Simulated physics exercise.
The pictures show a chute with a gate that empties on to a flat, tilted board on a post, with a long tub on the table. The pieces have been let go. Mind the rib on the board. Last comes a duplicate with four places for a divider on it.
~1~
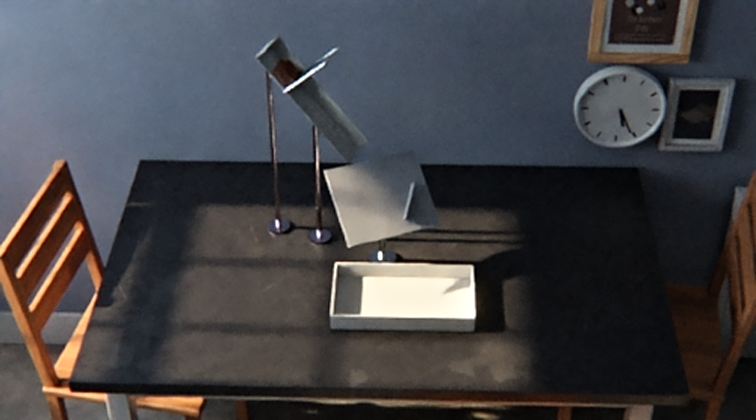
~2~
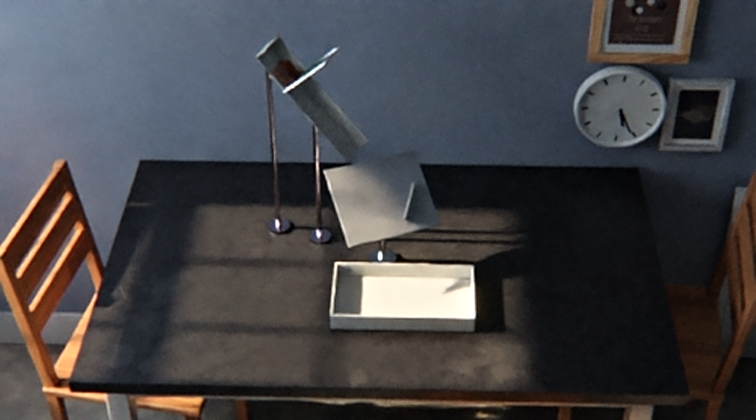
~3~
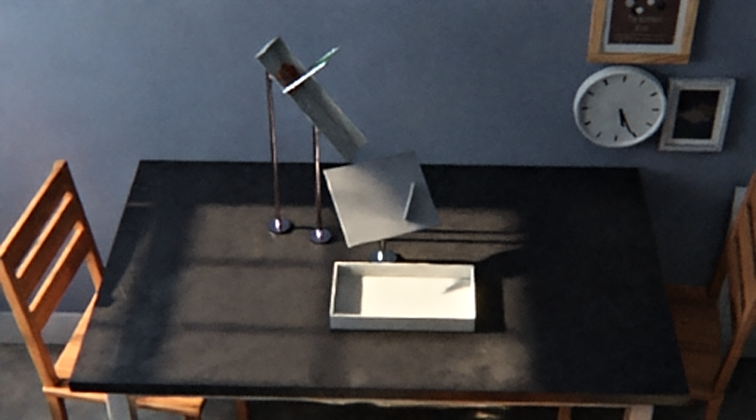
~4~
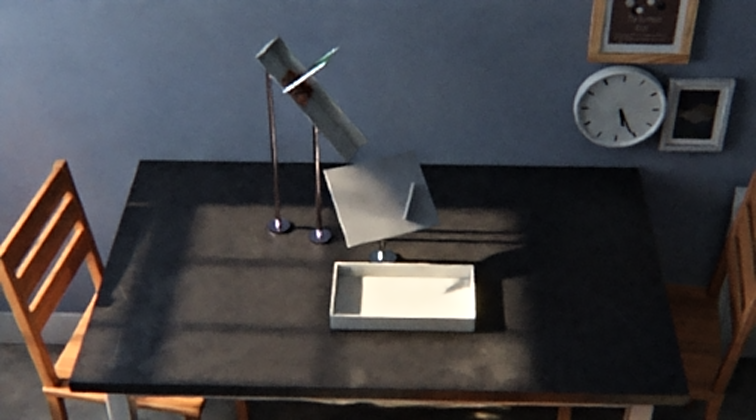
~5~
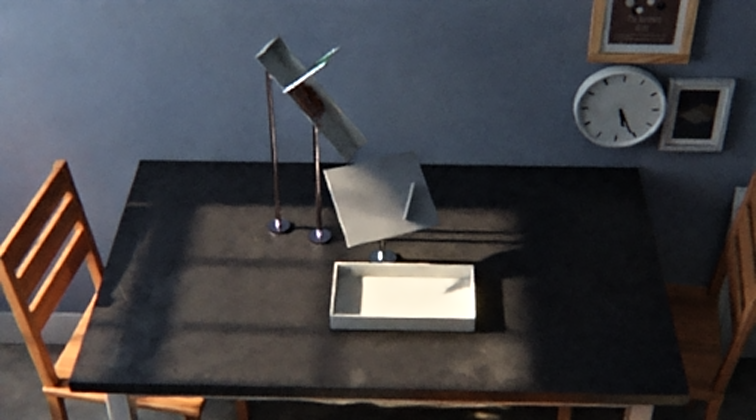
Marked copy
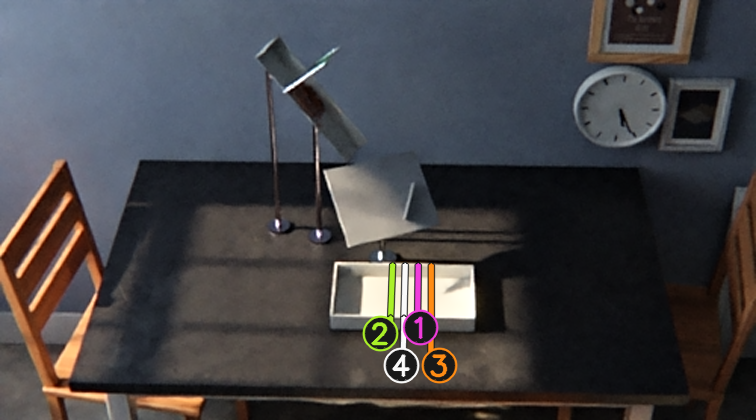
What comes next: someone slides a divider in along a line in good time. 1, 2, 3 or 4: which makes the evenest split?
The answer is line 4.
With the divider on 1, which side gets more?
Left.
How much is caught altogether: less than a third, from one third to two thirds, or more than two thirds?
It is more than two thirds.
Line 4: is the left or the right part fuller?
Left.
On the marked copy, line 1 crosses the front rim at (417, 317); line 2 crosses the front rim at (390, 316); line 3 crosses the front rim at (431, 317); line 4 crosses the front rim at (403, 317).
With 1, of what is caught, almost all on the left of the divider, about a tenth on the right.
With 2, of what is caught, about a tenth on the left of the divider, the larger part on the right.
With 3, of what is caught, every piece on the left of the divider, not one piece on the right.
With 4, of what is caught, roughly two thirds on the left of the divider, roughly a third on the right.
